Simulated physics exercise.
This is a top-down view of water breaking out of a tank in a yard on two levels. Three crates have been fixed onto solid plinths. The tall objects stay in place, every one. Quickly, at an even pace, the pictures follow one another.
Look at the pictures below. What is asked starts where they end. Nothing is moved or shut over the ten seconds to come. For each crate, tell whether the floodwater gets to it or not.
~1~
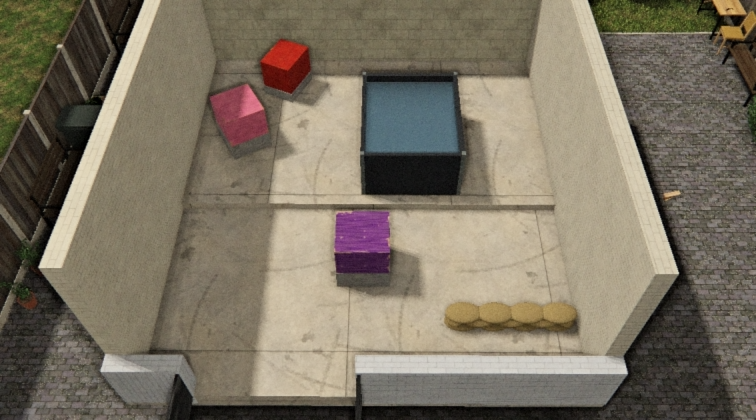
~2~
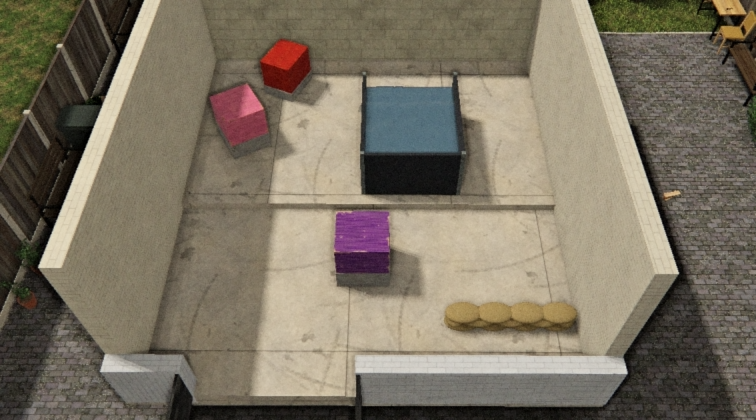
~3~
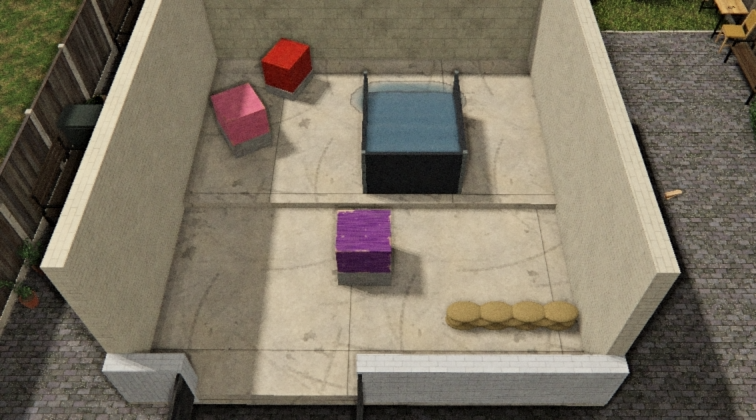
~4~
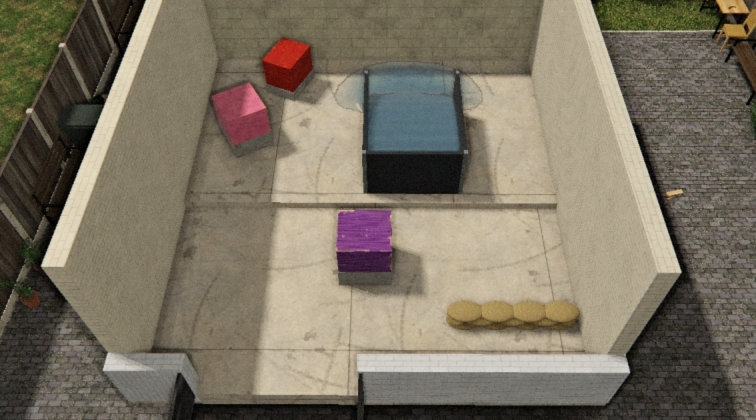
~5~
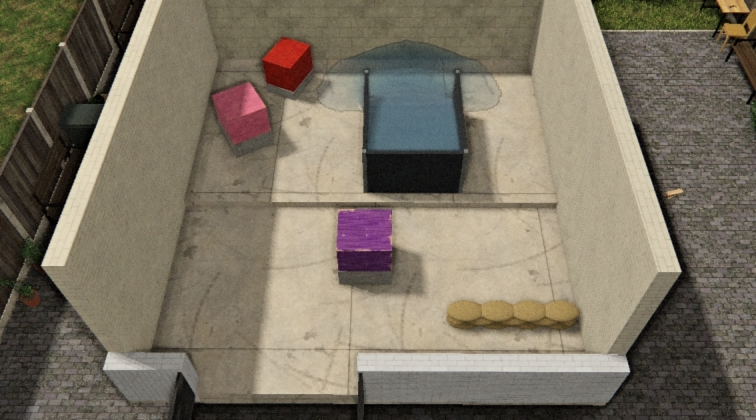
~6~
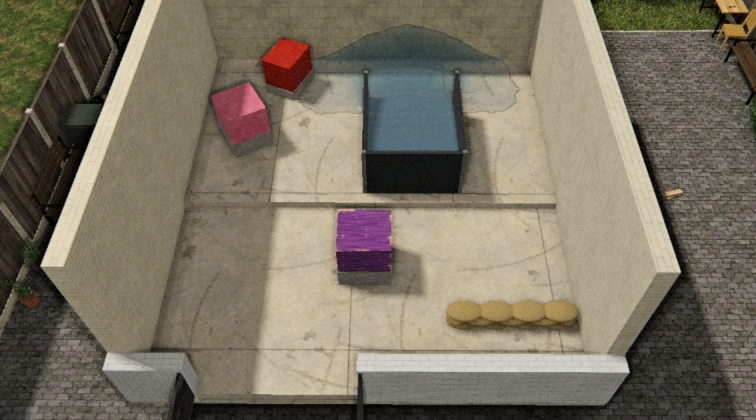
Outcome: The purple crate is out of reach. The pink crate is out of reach. The red crate is within reach.
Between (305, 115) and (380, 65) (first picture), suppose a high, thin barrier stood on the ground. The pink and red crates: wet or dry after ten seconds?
Pink: Left dry; red: Left dry.
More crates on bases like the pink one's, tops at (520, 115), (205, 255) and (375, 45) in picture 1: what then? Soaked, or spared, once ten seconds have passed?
Result, in sequence: Is inundated, is missed, is inundated.
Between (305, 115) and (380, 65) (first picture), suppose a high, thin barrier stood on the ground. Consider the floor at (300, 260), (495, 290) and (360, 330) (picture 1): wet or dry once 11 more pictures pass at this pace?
One after the other: Not flooded, dry, no water.
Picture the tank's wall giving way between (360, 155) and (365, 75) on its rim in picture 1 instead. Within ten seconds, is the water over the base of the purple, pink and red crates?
In that case the purple crate is never flooded, the pink crate is flooded and the red crate is flooded.
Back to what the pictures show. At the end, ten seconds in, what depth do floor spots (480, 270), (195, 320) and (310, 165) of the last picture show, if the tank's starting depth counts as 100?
Readings in order: Around 10, 6 and 2 %.
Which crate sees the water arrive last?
Easy - the purple one.
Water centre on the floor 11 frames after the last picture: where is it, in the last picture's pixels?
Roughly (400, 98).
A moment on, water covers 15 % of the floor; the purple crate not reached, the pink crate not reached, the red crate water round its plinth.
Next, water covers 30 % of the floor; the purple crate not reached, the pink crate water round its plinth, the red crate water round its plinth.
Then, water covers 70 % of the floor; the purple crate water round its plinth, the pink crate water round its plinth, the red crate water round its plinth.
Later, water covers 95 % of the floor; the purple crate water round its plinth, the pink crate water round its plinth, the red crate water round its plinth.
In the end, water covers 95 % of the floor; the purple crate stayed above the water, the pink crate stayed above the water, the red crate was topped.
